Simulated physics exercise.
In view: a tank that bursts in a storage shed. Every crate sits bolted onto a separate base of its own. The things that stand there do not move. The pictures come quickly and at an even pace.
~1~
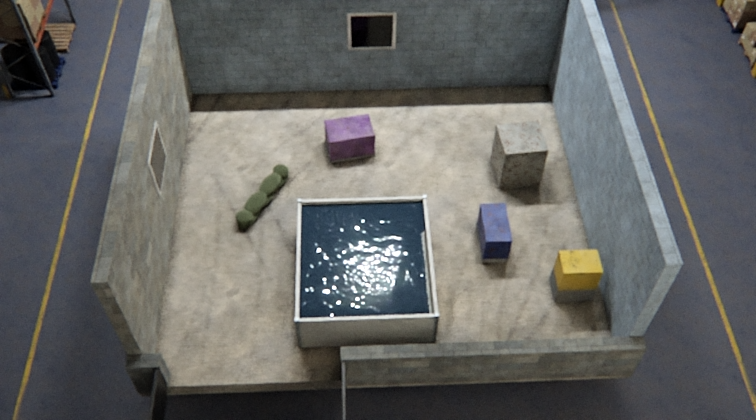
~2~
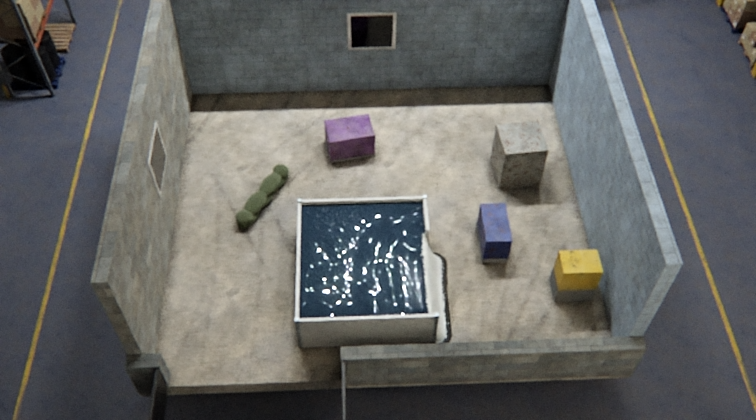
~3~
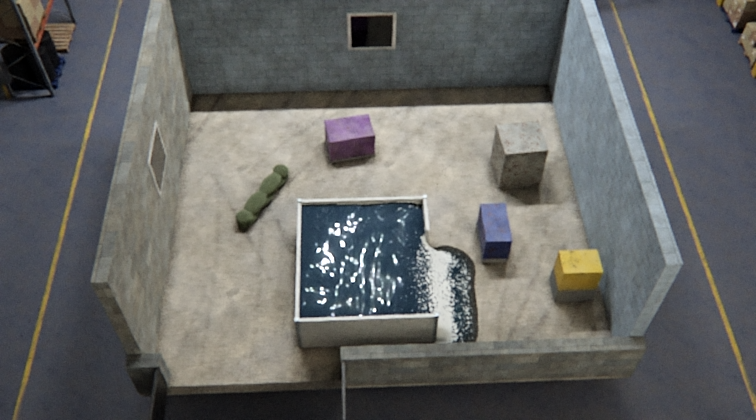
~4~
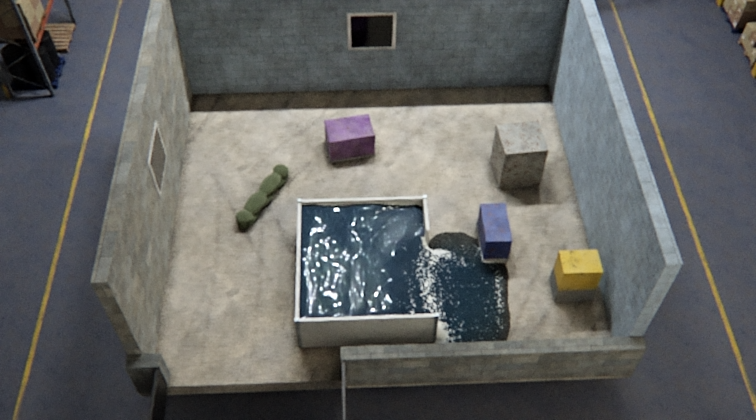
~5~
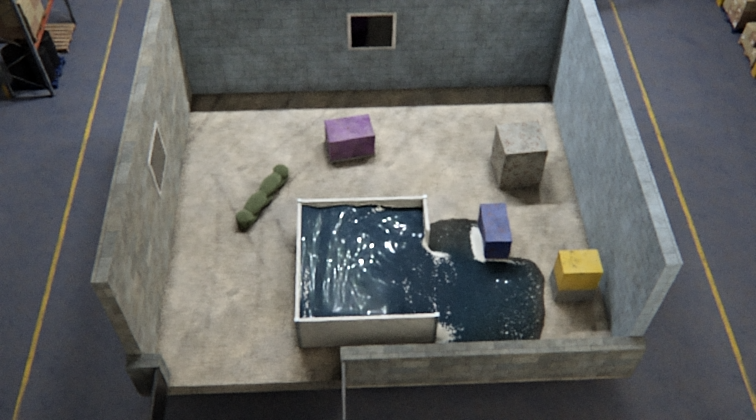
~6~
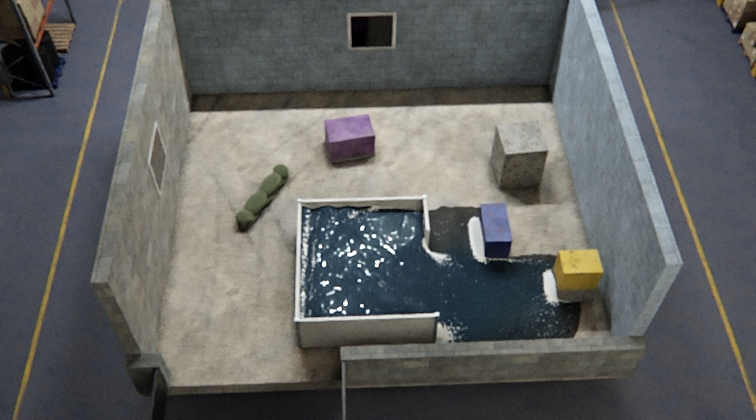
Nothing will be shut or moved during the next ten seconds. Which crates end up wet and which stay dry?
In the end the blue crate is exposed, the yellow crate is exposed, the purple crate is exposed.
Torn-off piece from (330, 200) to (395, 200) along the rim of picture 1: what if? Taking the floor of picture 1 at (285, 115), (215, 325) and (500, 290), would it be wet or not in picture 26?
Spot one inundated, spot two spared, spot three spared.
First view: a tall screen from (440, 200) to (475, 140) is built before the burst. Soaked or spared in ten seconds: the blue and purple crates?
Blue crate: Flooded, purple crate: Flooded.
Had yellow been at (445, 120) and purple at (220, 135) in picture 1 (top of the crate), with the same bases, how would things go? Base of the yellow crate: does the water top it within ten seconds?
Result - the yellow crate avoids the flood.
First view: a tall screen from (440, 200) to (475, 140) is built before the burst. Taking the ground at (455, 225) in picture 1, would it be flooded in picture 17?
At that place: Under water.
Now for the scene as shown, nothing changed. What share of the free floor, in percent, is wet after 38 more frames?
About 70 per cent.
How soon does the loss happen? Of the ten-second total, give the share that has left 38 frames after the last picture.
Near 35 in a hundred, I reckon.
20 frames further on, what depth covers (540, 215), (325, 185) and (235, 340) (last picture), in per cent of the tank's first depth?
Roughly 16, 0 and 0 per cent, in turn.
A moment on, water covers 20 % of the floor; the blue crate water round its plinth, the yellow crate water round its plinth, the purple crate not reached.
Next, water covers 35 % of the floor; the blue crate water round its plinth, the yellow crate water round its plinth, the purple crate not reached.
Then, water covers 45 % of the floor; the blue crate water round its plinth, the yellow crate water round its plinth, the purple crate water round its plinth.
Later, water covers 70 % of the floor; the blue crate water round its plinth, the yellow crate water round its plinth, the purple crate water round its plinth.
In the end, water covers 100 % of the floor; the blue crate was topped, the yellow crate was topped, the purple crate was topped.
